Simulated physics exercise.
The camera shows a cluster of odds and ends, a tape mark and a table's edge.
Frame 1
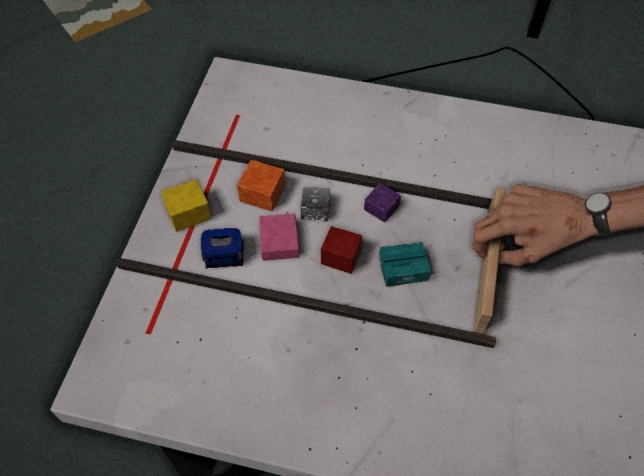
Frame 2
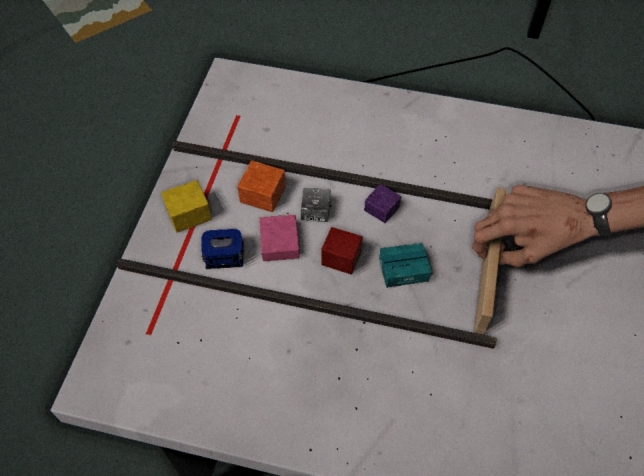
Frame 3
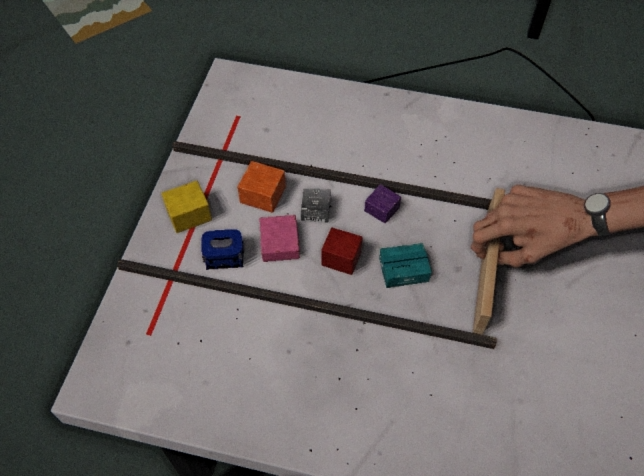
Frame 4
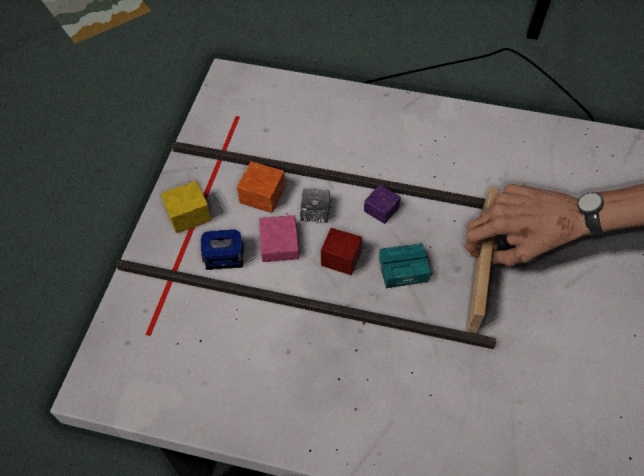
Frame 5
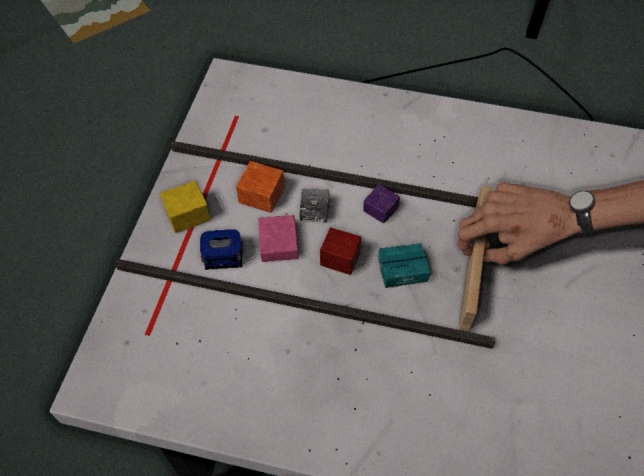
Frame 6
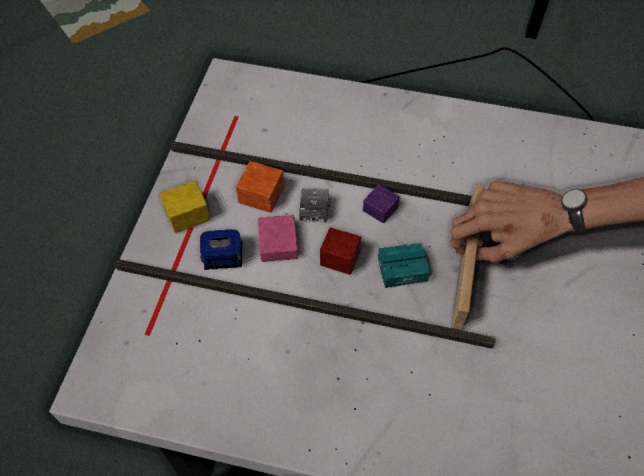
A hand wearing a watch slides an upright wooden board slowly a short way left between two dark rails on a pale, speckled tabletop, seen from above at an angle. Left of the board sit teal, purple, red, grey, pink, orange and blue pieces, with a yellow block farthest left by a red line. The board first rests, then shifts slightly, while the pieces and camera stay practically still.
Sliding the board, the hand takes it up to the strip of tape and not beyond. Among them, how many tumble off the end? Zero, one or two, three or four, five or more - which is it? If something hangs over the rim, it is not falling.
There will be three or four losses over the edge.
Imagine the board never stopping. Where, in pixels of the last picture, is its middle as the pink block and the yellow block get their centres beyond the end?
Roughly (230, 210); roughly (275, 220).
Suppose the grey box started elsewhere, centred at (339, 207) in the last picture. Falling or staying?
That one is safe.
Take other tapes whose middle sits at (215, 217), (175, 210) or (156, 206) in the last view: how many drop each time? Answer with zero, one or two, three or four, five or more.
In turn: One or two, more than four, at least five.
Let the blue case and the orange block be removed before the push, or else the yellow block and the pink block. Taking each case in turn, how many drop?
First 3, then 2.
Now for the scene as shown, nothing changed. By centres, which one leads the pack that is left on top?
The one you want is the grey box.
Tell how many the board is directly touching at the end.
Number: 3.
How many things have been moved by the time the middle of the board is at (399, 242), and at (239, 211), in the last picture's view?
I count 2 first and 8 after.
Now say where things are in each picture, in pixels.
Yellow block (187, 206); blue case (223, 248); orange block (262, 186); board (490, 259); tape (198, 213), in the first frame.
Blue case (223, 249); pink block (279, 238), in the second frame.
Orange block (262, 187); red block (342, 251), in the third frame.
Yellow block (186, 207); board (483, 258), in the fourth frame.
Blue case (222, 249); purple block (381, 204), in the fifth frame.
Yellow block (185, 207); blue case (222, 249); orange block (260, 187); board (469, 255); tape (197, 214), in the sixth frame.
Soon after, none off yet; yellow block at rest near (185, 207); blue case at rest near (222, 249); orange block at rest near (260, 187).
After that, none off yet; yellow block moving near (177, 205); blue case displaced about its own width near (187, 250); orange block displaced a little near (248, 185).
And then, one off so far; yellow block on its way down near (146, 300); blue case displaced about its own width near (181, 250); orange block displaced well along near (183, 172).
In the end, the number that fall off is three or four; gone, red block, pink block, orange block and yellow block.
